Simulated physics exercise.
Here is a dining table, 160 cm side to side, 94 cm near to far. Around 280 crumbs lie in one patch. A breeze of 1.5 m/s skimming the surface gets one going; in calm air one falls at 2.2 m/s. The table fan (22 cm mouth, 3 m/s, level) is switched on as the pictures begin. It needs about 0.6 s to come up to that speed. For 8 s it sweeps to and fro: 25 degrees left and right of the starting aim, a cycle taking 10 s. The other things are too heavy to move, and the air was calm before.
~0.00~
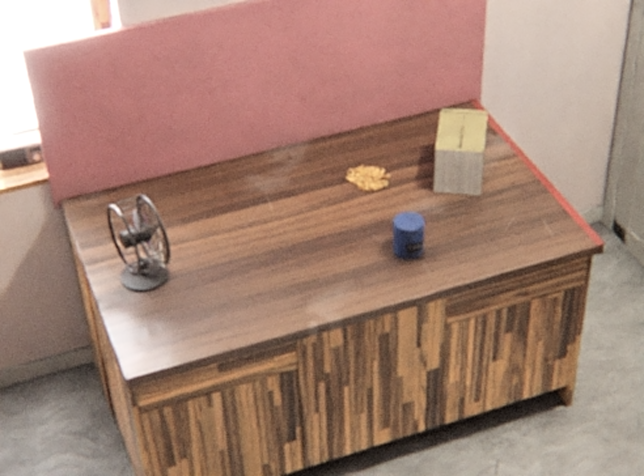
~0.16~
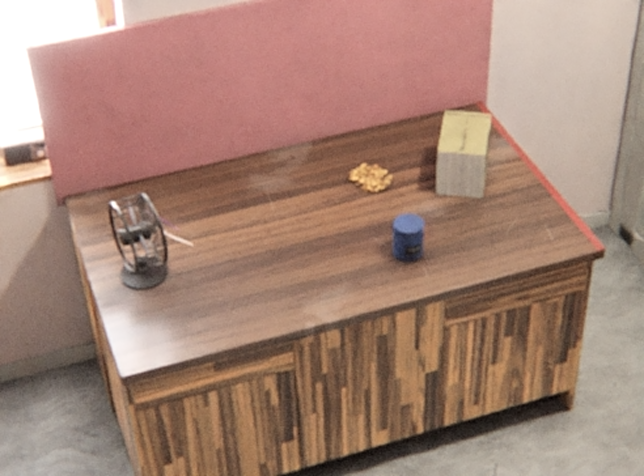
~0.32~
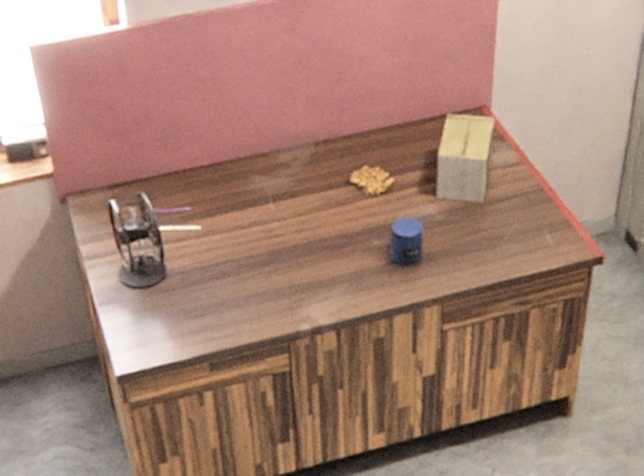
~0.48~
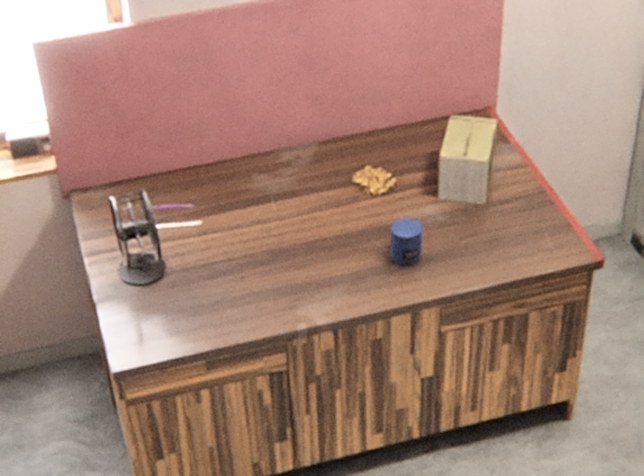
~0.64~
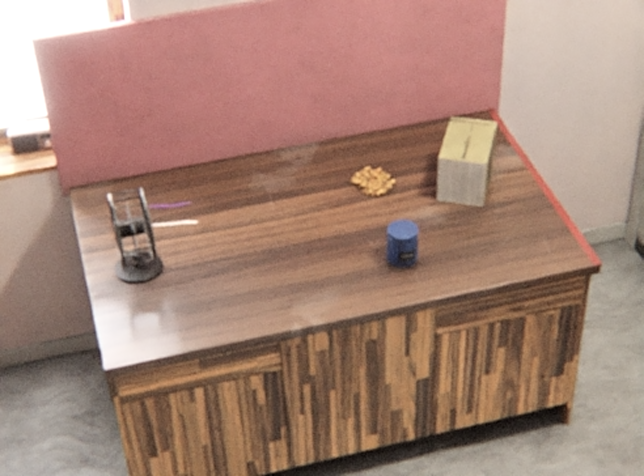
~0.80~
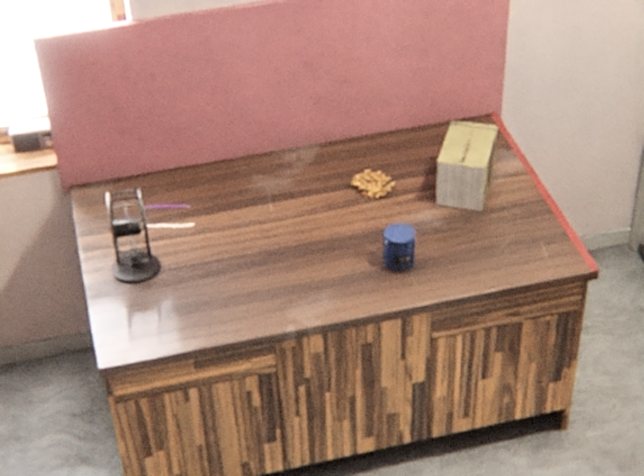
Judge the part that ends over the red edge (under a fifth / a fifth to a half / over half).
By then over half are over the red edge.
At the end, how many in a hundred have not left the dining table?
Near 40 %.
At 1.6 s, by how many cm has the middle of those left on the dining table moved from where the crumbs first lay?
About 5 cm.
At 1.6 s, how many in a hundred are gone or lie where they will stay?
About 0 %.
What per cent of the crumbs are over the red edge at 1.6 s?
Near 0 %.
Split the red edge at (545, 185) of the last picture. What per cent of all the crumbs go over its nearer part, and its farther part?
Some 0 % nearer, 60 % farther.
After 1.6 s, 0 % are over the red edge; the middle of those left on the top is near (380, 182); 0 % are gone or lie where they will stay.
After 2.6 s, 0 % are over the red edge; the middle of those left on the top is near (382, 180); 0 % are gone or lie where they will stay.
After 4.4 s, 0 % are over the red edge; the middle of those left on the top is near (382, 180); 0 % are gone or lie where they will stay.
After 8.0 s, at the end, 62 % are over the red edge; the middle of those left on the top is near (411, 174).
